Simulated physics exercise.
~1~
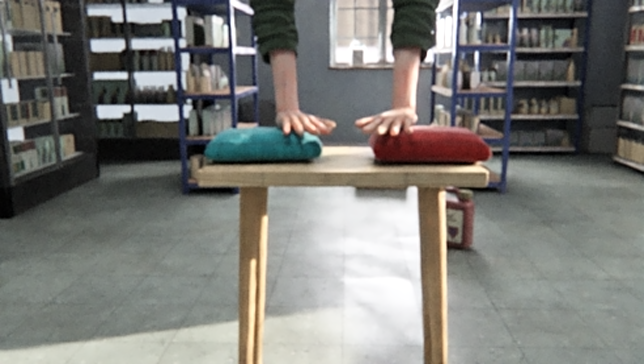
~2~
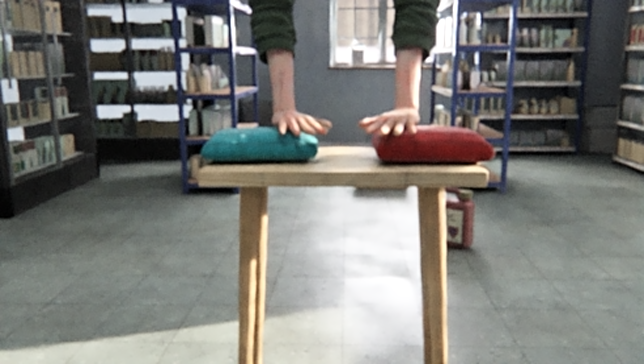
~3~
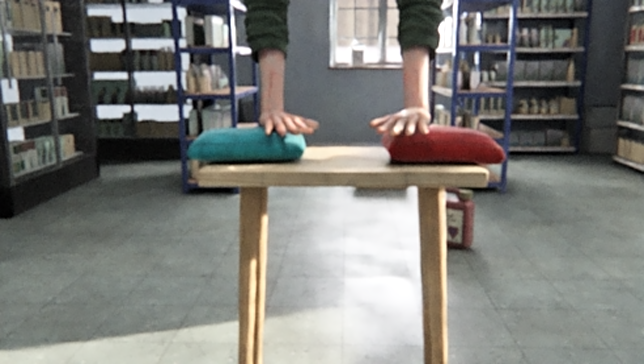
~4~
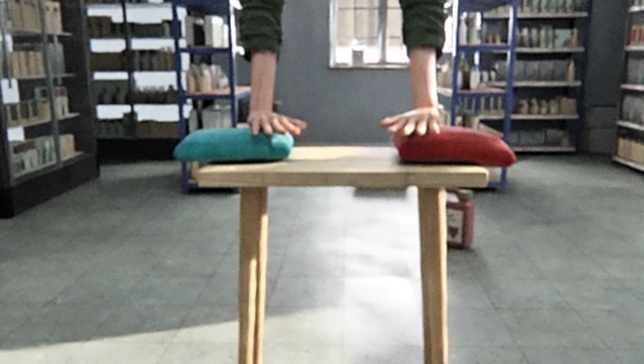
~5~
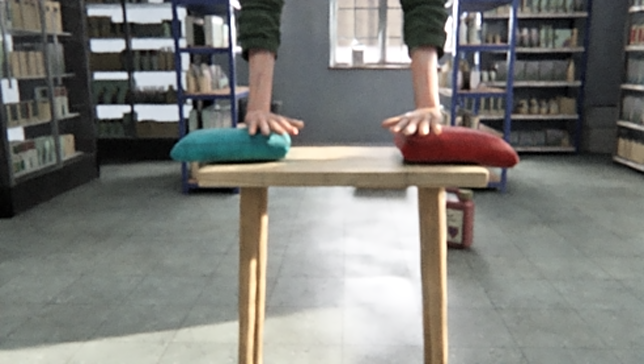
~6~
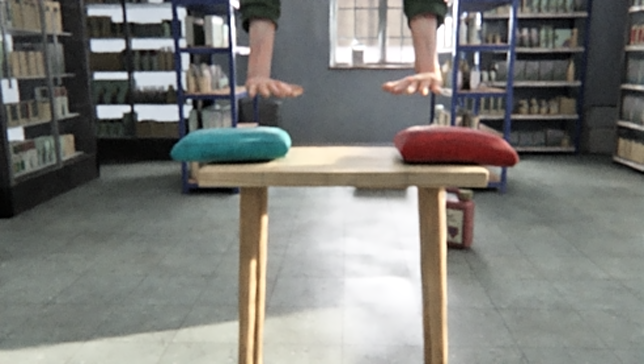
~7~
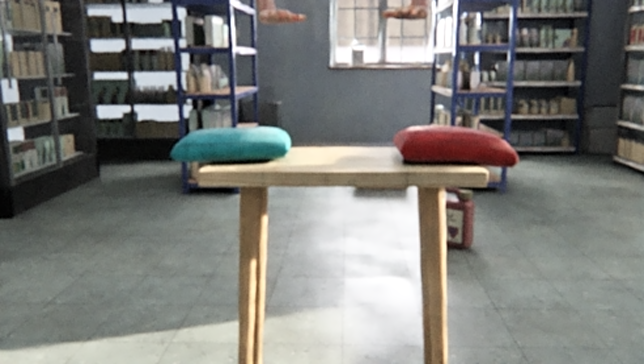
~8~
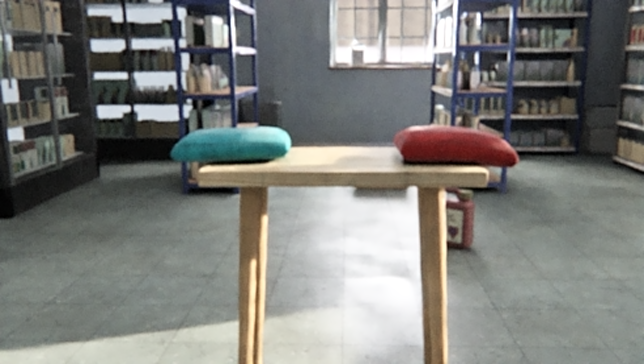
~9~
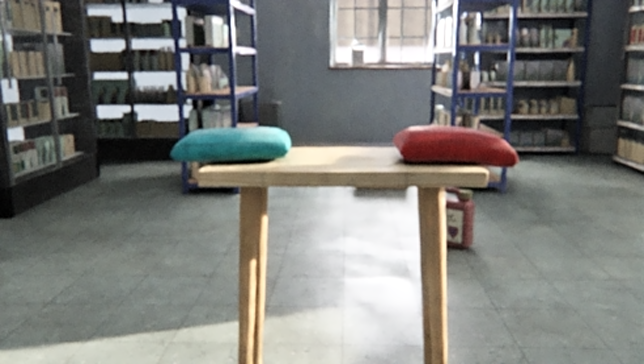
In a room of shelves, two hands sliding turquoise and red sacks apart on a wooden bench, then lifting away, both staying put.
